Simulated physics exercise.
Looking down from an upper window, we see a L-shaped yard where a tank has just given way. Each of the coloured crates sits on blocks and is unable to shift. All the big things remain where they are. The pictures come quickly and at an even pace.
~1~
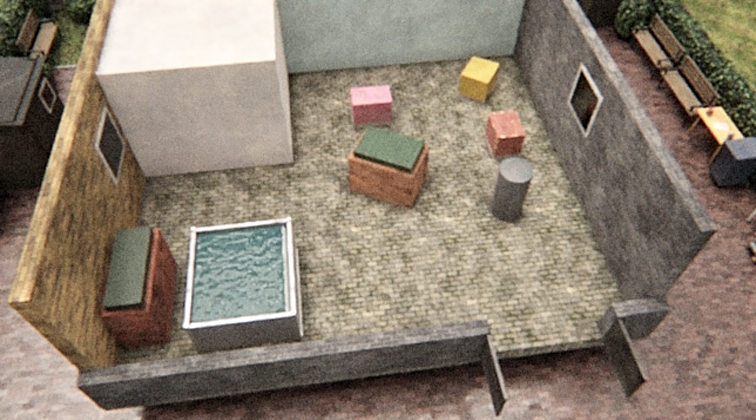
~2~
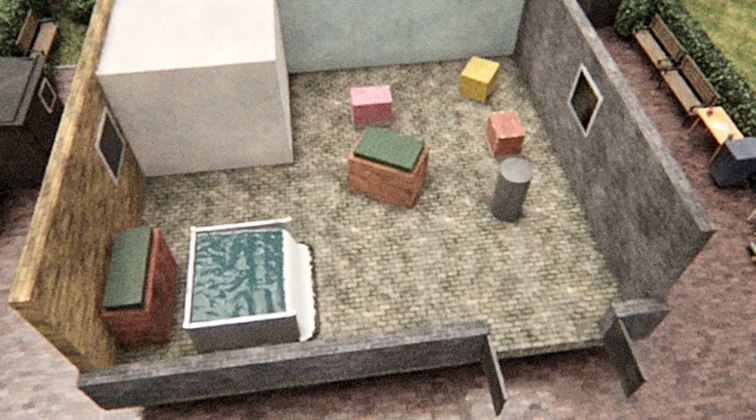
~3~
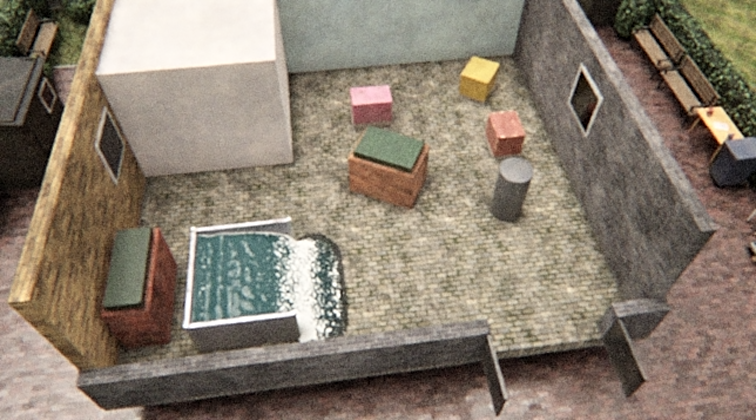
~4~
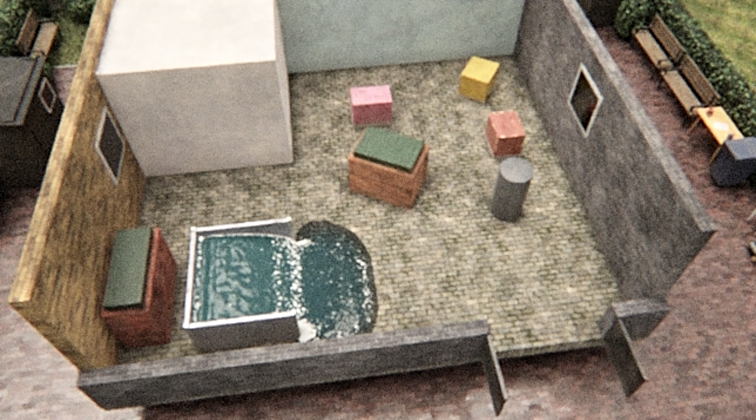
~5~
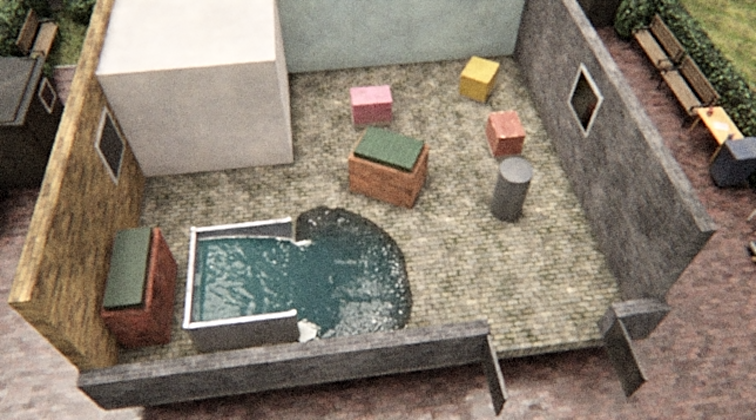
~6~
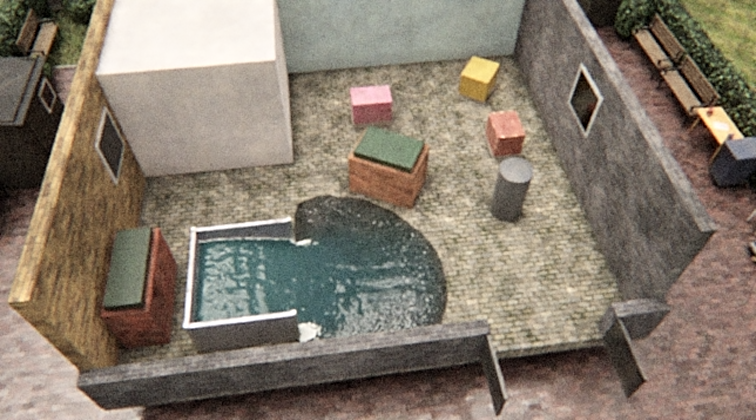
A walled, cobbled yard with a large pale block filling its back left corner is seen from high above. A square tank of blue-green water stands at the lower left beside a brick box with a green lid, with another such box mid-yard, pink, yellow and reddish crates beyond, and a grey cylinder at right. The tank's right side opens and water pours out rightward, foaming, then spreads in a widening dark rounded pool.
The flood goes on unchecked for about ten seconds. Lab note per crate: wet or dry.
The yellow crate ends up with water on it; the red crate ends up with water on it; the pink crate ends up clear of the water.
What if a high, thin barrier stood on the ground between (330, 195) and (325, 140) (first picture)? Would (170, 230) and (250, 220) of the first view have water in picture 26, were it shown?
Untouched, untouched.
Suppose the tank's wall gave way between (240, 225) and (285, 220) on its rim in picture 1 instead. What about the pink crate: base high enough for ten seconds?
Note: Pink crate gets reached.
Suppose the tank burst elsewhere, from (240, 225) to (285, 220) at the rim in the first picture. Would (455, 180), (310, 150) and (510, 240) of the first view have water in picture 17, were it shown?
One by one, they turn out not soaked, drenched and not soaked.
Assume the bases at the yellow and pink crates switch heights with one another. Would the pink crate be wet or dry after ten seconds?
The pink is overtopped.
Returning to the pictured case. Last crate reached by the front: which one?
Last is the yellow-painted one.
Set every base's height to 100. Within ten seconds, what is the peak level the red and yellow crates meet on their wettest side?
240 and 230 per cent, in that order.
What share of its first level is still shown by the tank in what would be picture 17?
About 22 per cent.
A moment on, water covers 30 % of the floor; the yellow crate not reached, the red crate not reached, the pink crate not reached.
Next, water covers 40 % of the floor; the yellow crate not reached, the red crate water round its plinth, the pink crate not reached.
Then, water covers 50 % of the floor; the yellow crate water round its plinth, the red crate water round its plinth, the pink crate water round its plinth.
Later, water covers 65 % of the floor; the yellow crate water round its plinth, the red crate water round its plinth, the pink crate water round its plinth.
In the end, water covers 80 % of the floor; the yellow crate was topped, the red crate was topped, the pink crate stayed above the water.
